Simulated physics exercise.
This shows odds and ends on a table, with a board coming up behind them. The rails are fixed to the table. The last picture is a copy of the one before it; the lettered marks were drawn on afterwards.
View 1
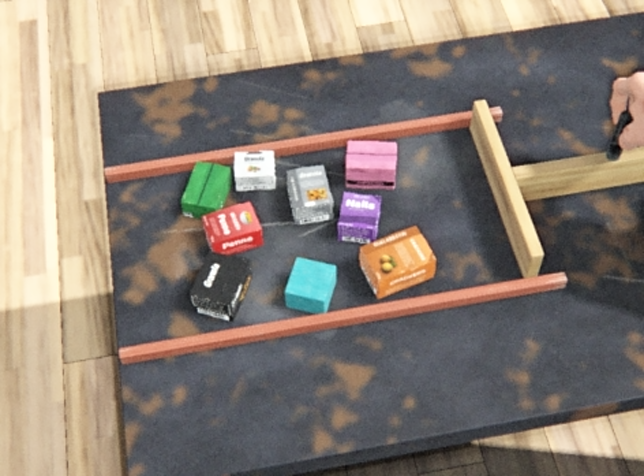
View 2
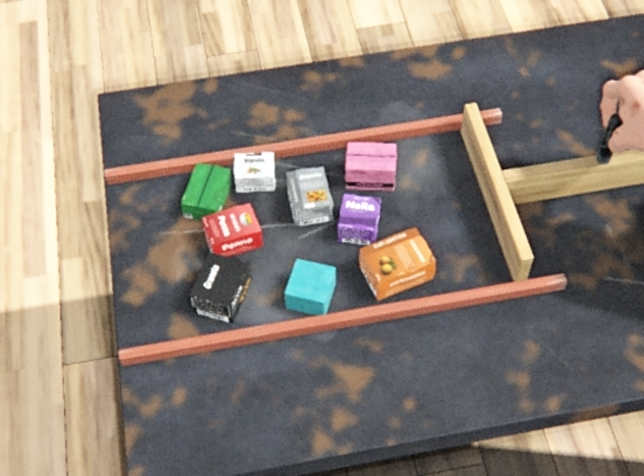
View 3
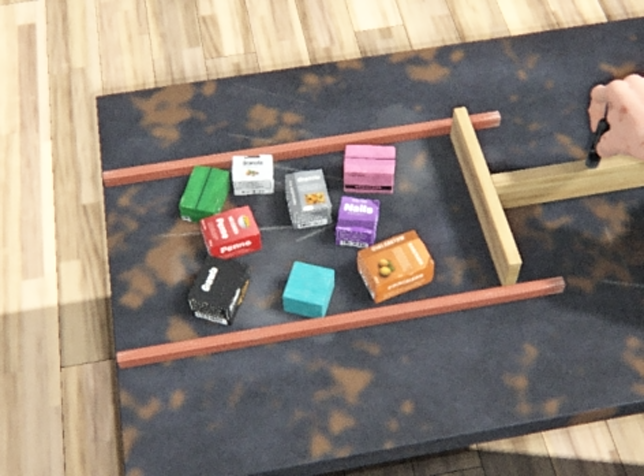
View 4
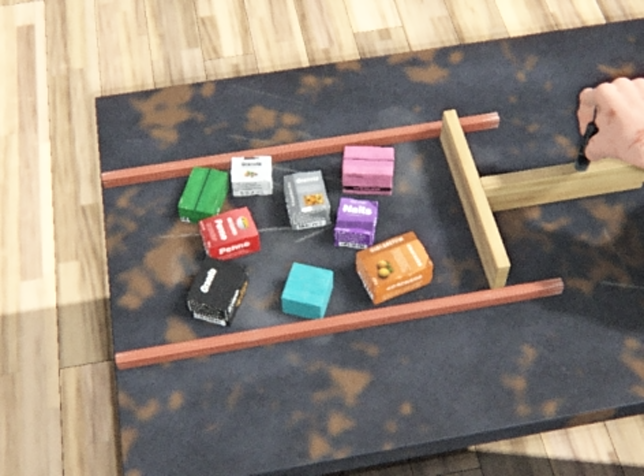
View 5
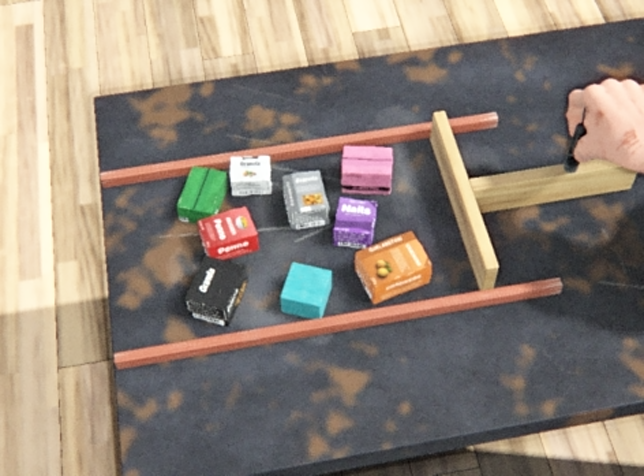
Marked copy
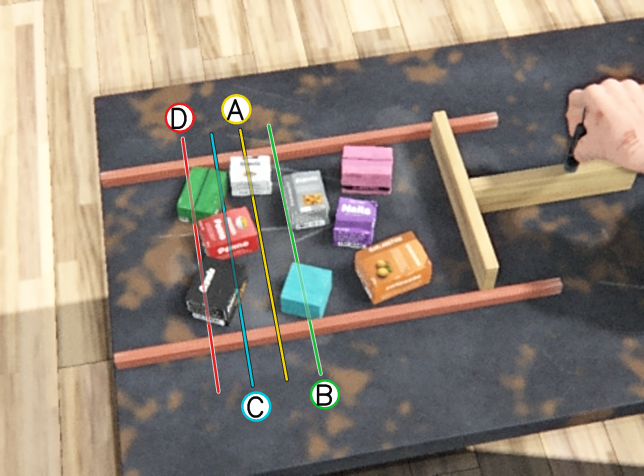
Hand sliding a wooden board slowly left between two red rails toward a scattered group of small coloured boxes, which stay still.
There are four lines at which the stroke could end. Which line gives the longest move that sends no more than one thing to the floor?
It should halt at C.
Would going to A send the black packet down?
By then, no.
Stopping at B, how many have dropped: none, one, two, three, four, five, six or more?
By then, none.
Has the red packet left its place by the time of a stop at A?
Yes.
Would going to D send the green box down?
Yes.
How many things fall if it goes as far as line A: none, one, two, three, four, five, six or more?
By then, none.
On the marked copy, A at (262, 244); B at (293, 239); C at (230, 249); D at (199, 254).
Following C. Soon after the start, board (382, 198); turquoise block (301, 294); orange packet (355, 267).
Later, board (296, 212); black packet (174, 292); red packet (176, 245).
In the end, board (233, 222); red packet (112, 253); green box (112, 207); none fallen.
As for the rest, A is within the limit but short; B is within the limit but short; D drops two.
